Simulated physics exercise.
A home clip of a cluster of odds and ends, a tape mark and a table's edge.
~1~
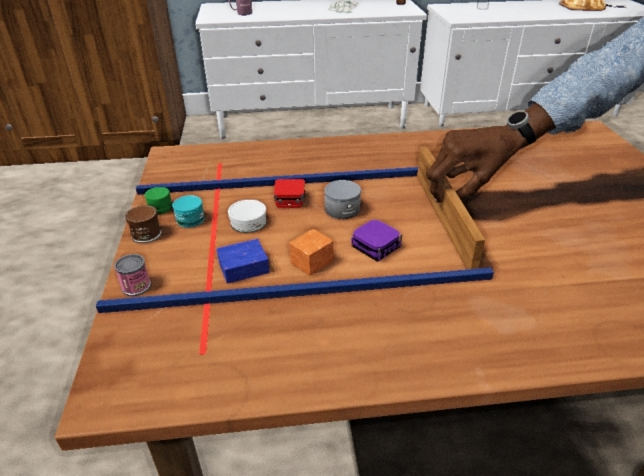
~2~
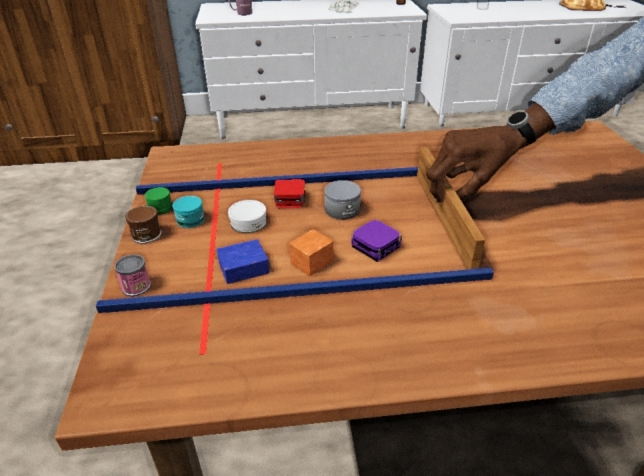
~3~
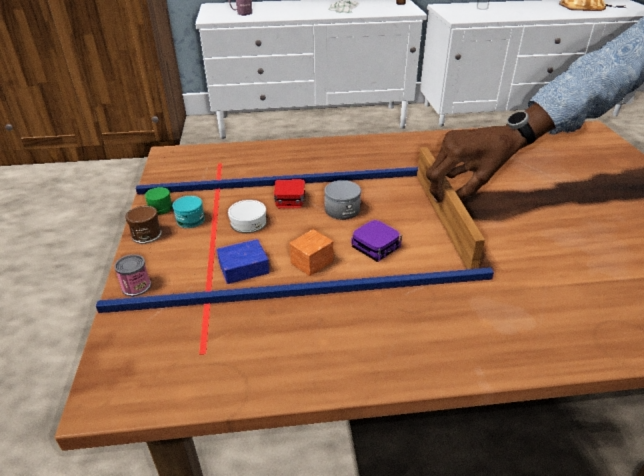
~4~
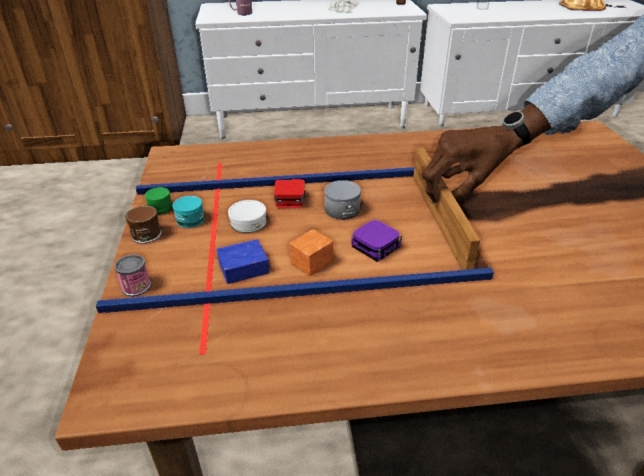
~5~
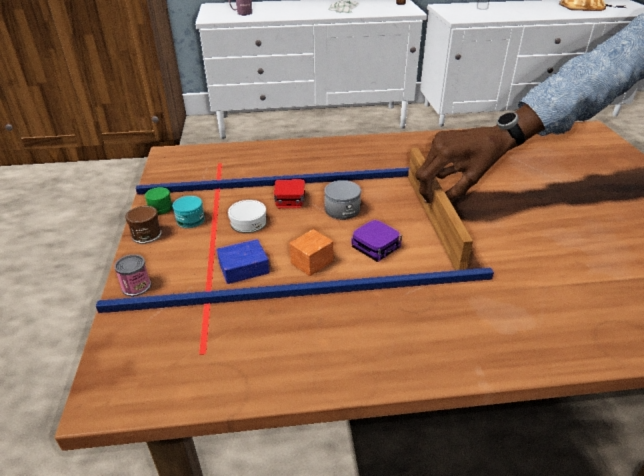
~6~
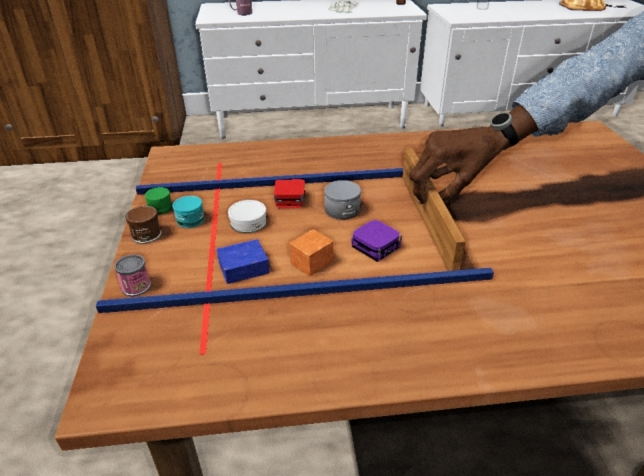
At the start, a hand holds a wooden board upright at the right of a table, between two blue rails, with small tins, pots and blocks scattered around a red tape line to its left. The hand then slides the board slightly left, while the objects stay still.
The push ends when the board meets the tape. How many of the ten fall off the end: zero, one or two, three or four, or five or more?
The number that fall off is zero.
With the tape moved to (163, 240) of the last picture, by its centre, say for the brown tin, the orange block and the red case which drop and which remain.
The brown tin comes down; the orange block does not fall; the red case holds on.
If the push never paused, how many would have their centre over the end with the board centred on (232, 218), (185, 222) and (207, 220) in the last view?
In that order 0, 2 and 0.
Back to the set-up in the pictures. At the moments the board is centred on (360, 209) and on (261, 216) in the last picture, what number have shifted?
First 2, then 7.
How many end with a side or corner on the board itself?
In contact: 4.
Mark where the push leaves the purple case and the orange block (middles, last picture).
Near (189, 255) and (192, 277).
Early on, none off yet; brown tin at rest near (144, 224); pink pot at rest near (133, 275); green lid at rest near (159, 201).
Finally, the number that fall off is zero.
